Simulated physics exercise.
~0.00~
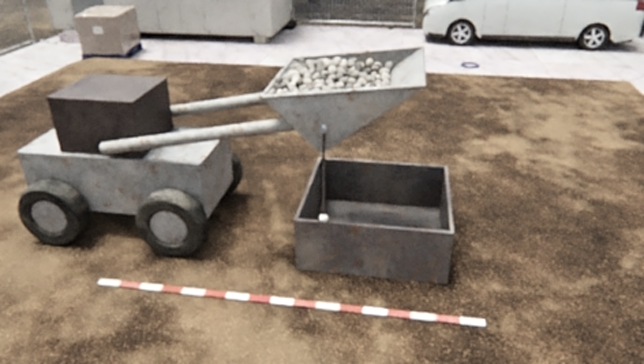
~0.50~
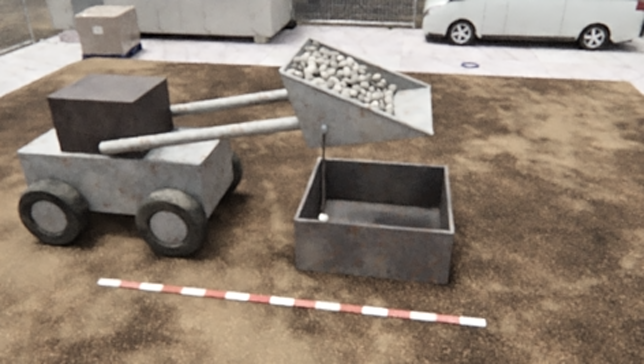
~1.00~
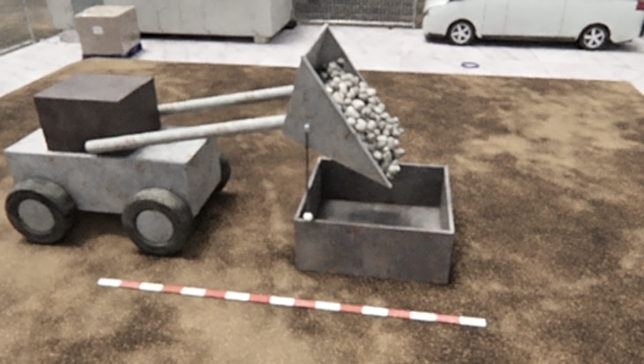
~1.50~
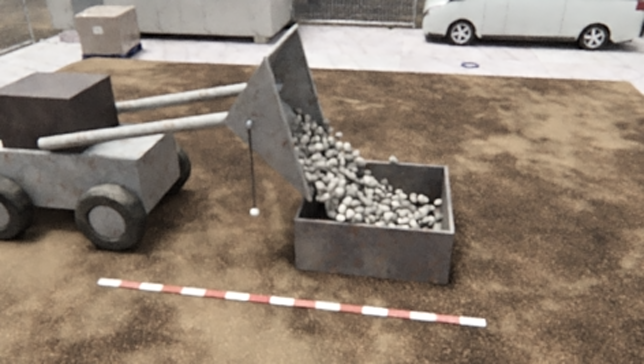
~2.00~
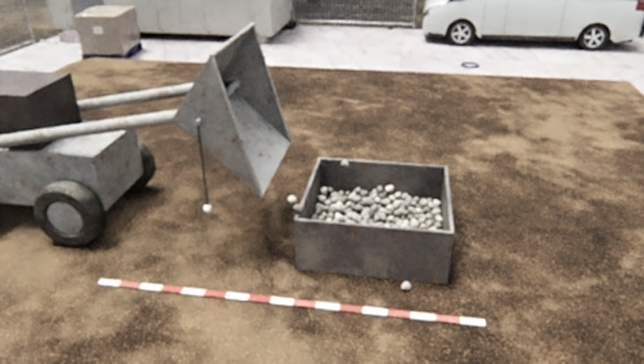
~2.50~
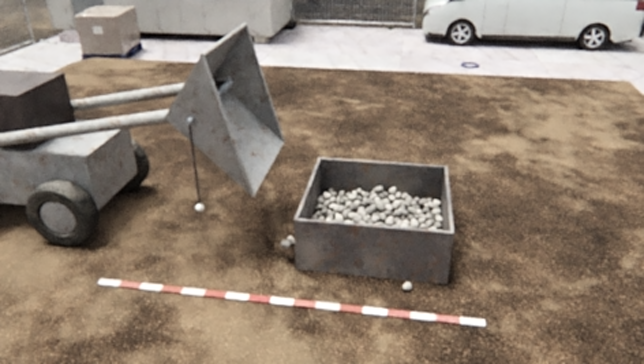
A small grey loader tipped its bucket of smooth pale stones to the right, pouring them into a dark open bin as it backed away to the left, and it ended with nearly all the stones in the bin and a few on the ground.
